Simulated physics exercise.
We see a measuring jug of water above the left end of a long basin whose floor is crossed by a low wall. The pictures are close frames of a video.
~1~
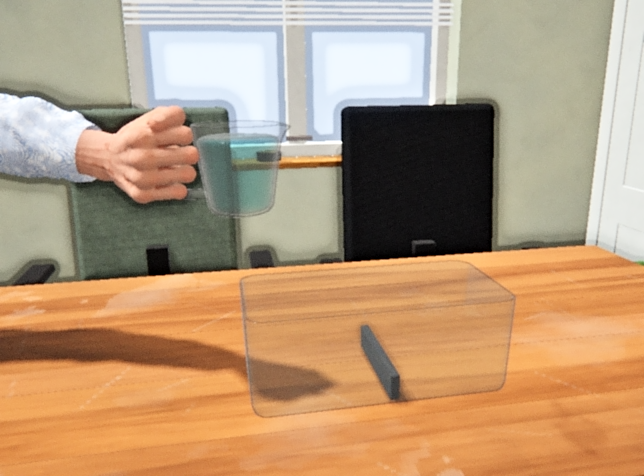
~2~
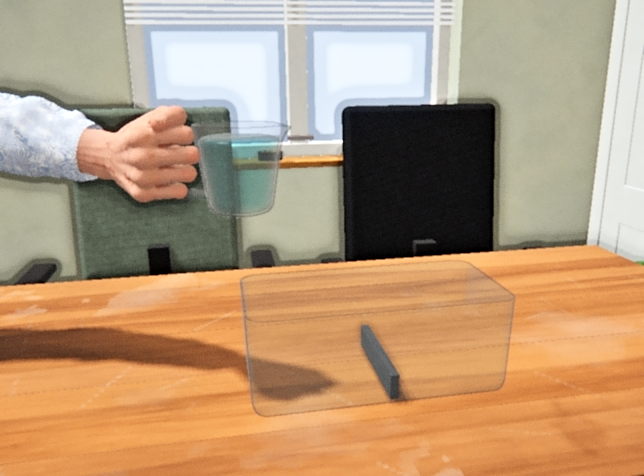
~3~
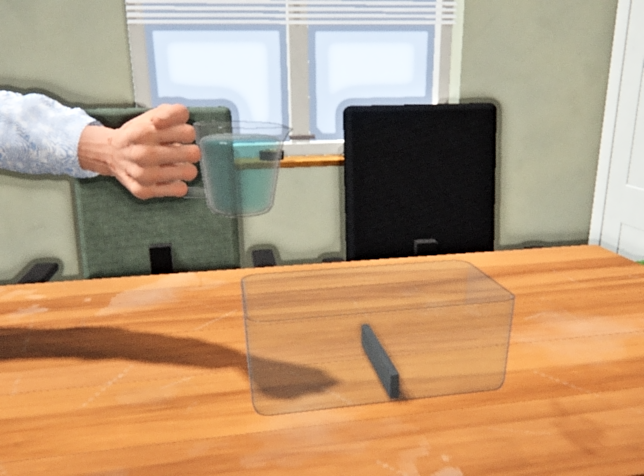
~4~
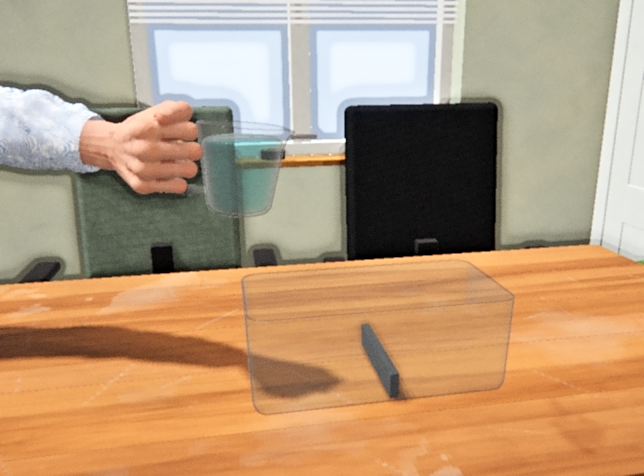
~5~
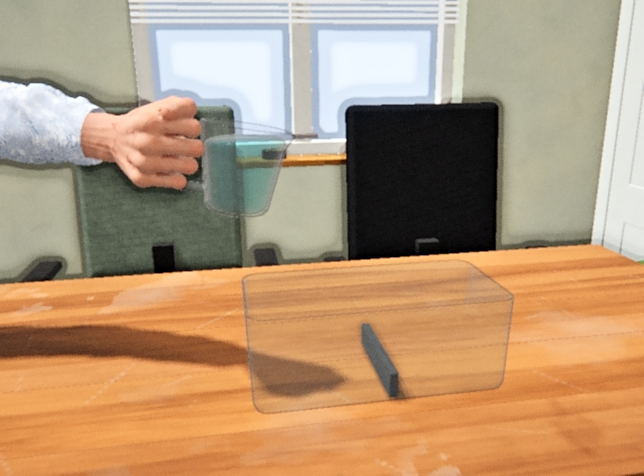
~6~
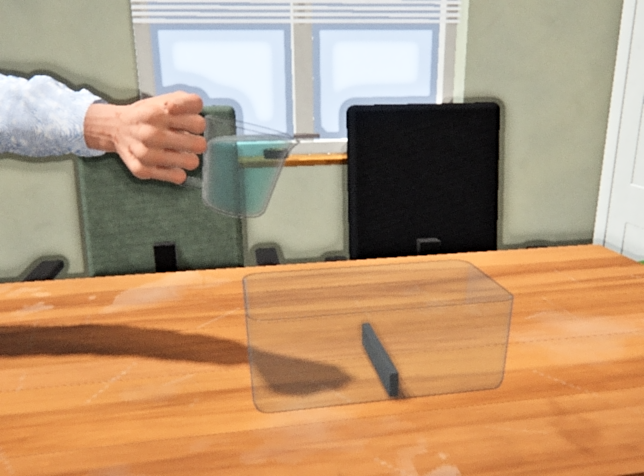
In this clip, a hand holds a clear jug of blue-green liquid above the left end of a transparent basin with a low dark wall inside, on a wooden table, and gradually tilts the jug slightly to the right.
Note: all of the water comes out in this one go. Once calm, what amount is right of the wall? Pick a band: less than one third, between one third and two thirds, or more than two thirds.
It is less than one third.
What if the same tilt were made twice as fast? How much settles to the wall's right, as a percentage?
Roughly 10 in a hundred.
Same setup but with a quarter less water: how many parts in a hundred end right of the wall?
About 10 percent.
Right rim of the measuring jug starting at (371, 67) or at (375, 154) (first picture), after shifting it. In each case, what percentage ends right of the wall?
First place gives some 90 %, second place some 95 %.
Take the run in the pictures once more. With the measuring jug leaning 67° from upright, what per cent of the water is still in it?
I'd put it near 70 %.
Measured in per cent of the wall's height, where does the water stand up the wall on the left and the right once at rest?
On the left it is 50 per cent, on the right 0.
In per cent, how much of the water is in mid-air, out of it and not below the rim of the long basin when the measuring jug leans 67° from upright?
It comes to around 25 per cent.
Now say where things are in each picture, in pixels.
In the first frame, tilt 0°; pouring edge (291, 124); surface from (197, 139) to (279, 136); the long basin's rim runs from (243, 299) to (490, 279); the wall's top is at (379, 349).
In the second frame, tilt 1°; pouring edge (291, 125); surface from (198, 139) to (280, 137).
In the third frame, tilt 2°; pouring edge (293, 127); surface from (199, 139) to (281, 138).
In the fourth frame, tilt 5°; pouring edge (295, 130); surface from (202, 139) to (283, 138).
In the fifth frame, tilt 10°; pouring edge (298, 135); surface from (205, 140) to (286, 139).
In the sixth frame, tilt 15°; pouring edge (301, 140); surface from (207, 142) to (292, 141).
A moment on, the measuring jug is tipped part way and 69 per cent is still to pour, 8 is left of the wall and 0 right of it.
Next, the measuring jug is tipped on its side and 14 per cent is still to pour, 65 is left of the wall and 2 right of it.
Then the measuring jug is tipped right over and 0 per cent is still to pour, 91 is left of the wall and 6 right of it.
Later the measuring jug is tipped right over and 0 per cent is still to pour, 91 is left of the wall and 6 right of it.
Finally, 91 per cent lies left of the wall, 6 right of it and 2 outside.
